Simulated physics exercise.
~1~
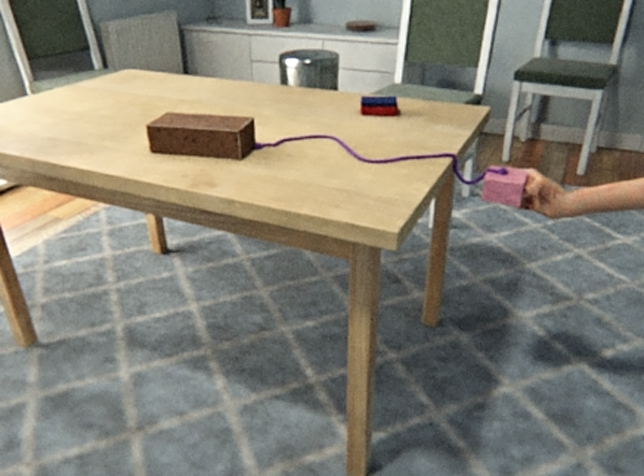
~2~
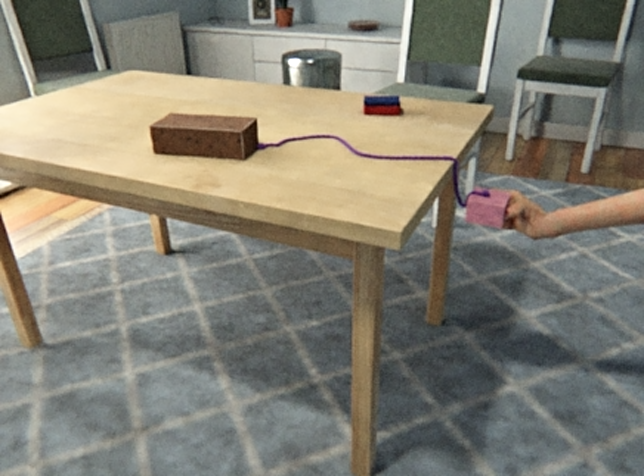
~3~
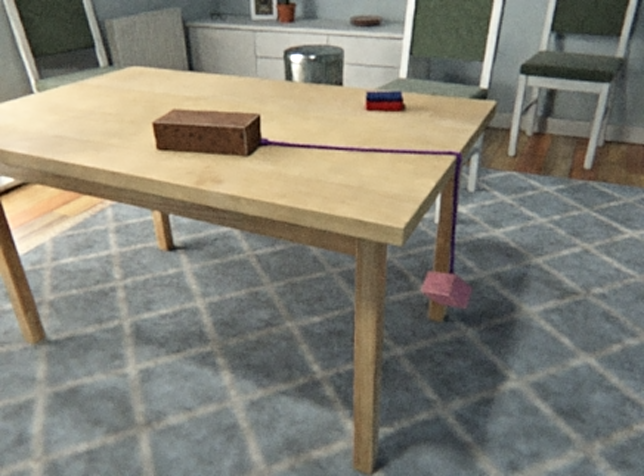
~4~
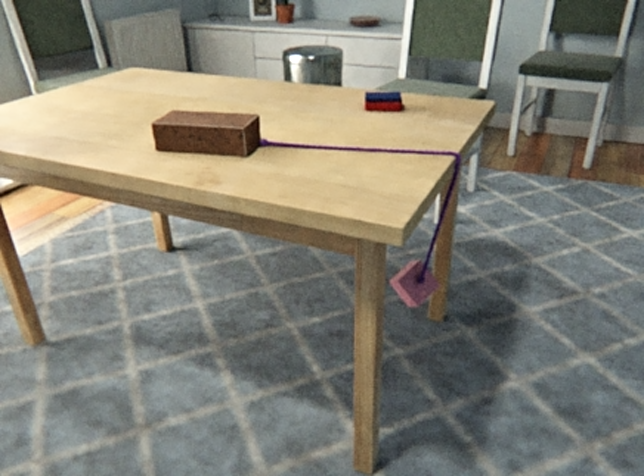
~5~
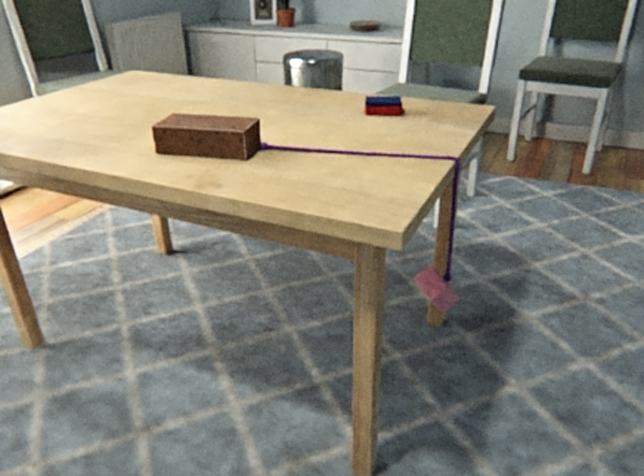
In this clip, a hand holding a pink block tied by a purple cord to a brick on a wooden table lowers it slightly and lets go; the block drops, then swings and dangles above the floor beside the table, while the brick and sponge stay in place.
